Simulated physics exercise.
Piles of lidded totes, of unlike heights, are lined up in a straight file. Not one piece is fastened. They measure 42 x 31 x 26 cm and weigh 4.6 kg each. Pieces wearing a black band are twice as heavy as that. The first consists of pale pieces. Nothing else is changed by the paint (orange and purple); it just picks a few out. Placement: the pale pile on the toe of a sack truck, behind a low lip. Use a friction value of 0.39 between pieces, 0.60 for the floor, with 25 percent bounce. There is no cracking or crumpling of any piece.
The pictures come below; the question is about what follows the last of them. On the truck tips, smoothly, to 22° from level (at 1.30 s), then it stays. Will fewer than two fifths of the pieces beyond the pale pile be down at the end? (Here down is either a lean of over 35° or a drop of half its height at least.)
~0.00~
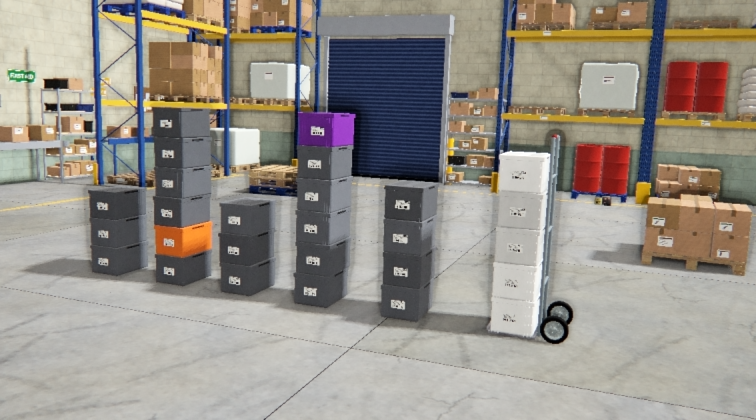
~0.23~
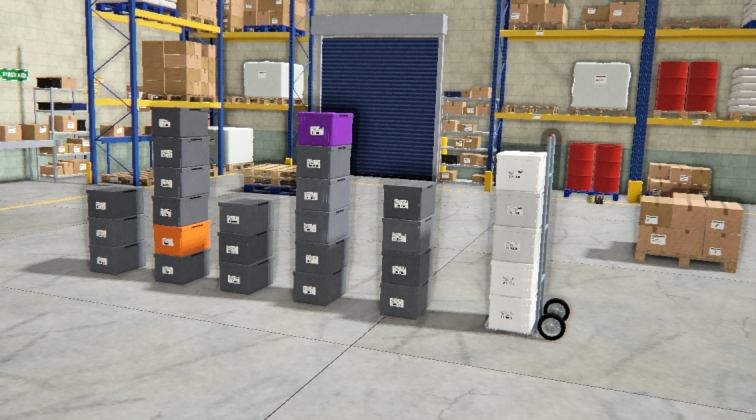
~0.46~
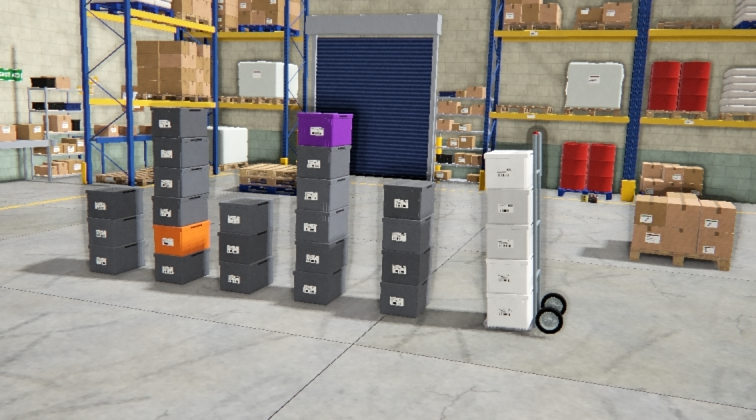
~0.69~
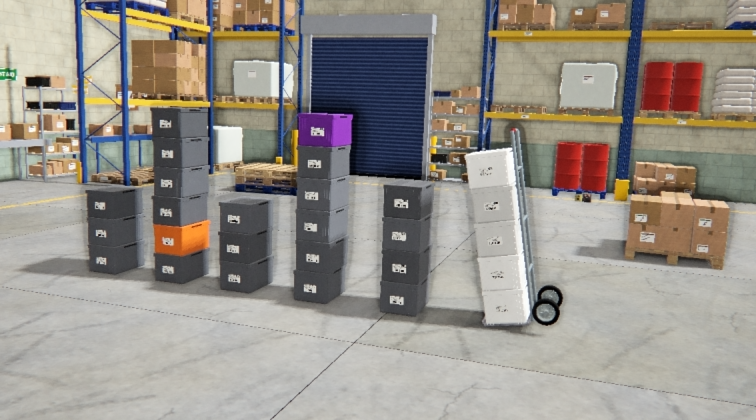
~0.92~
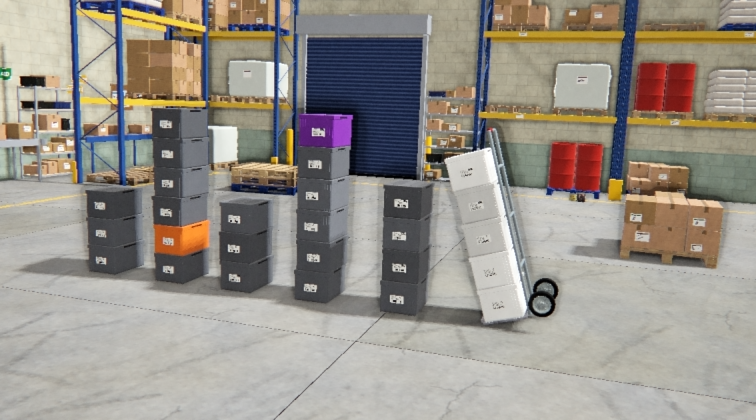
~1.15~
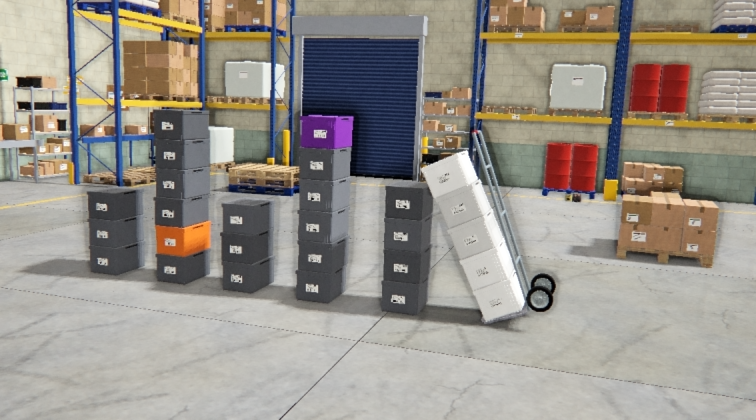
No.
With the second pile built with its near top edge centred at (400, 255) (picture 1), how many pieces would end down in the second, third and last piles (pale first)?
Down by pile: Second 1, third 0, last 0.
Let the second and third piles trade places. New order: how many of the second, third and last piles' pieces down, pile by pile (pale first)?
Second 6, third 4, last 3.
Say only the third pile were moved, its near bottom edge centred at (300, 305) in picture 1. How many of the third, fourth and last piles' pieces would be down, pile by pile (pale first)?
Pile tally - third: 6, fourth: 3, last: 3.
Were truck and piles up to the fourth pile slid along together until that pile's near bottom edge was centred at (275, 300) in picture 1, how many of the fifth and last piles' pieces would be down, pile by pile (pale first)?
Fifth 5, last 3.
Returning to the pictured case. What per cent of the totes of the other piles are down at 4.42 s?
At that moment 100 per cent.
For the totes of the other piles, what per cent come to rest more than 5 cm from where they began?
It comes to 100 percent.
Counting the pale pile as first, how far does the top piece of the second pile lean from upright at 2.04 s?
Lean: Near 20 degrees.
After 2.04 s, 5 of the pale pile down; none of the 22 other totes down, 8 disturbed; purple tote shifted 55 mm.
After 3.18 s, 5 of the pale pile down; 9 of the 22 other totes down; purple tote leaning 29°, 28 cm lower.
After 4.42 s, 5 of the pale pile down; 22 of the 22 other totes down; purple tote leaning 44°, 72 cm lower; orange tote leaning 39°, 15 cm lower.
At rest (5.9 s), 5 of the pale pile down; 22 of the 22 other totes down; purple tote leaning 45°, 75 cm lower; orange tote leaning 40°, 15 cm lower. That is 100 per cent. As the last picture would show them, middles, purple tote near (143, 203), orange tote near (139, 248).
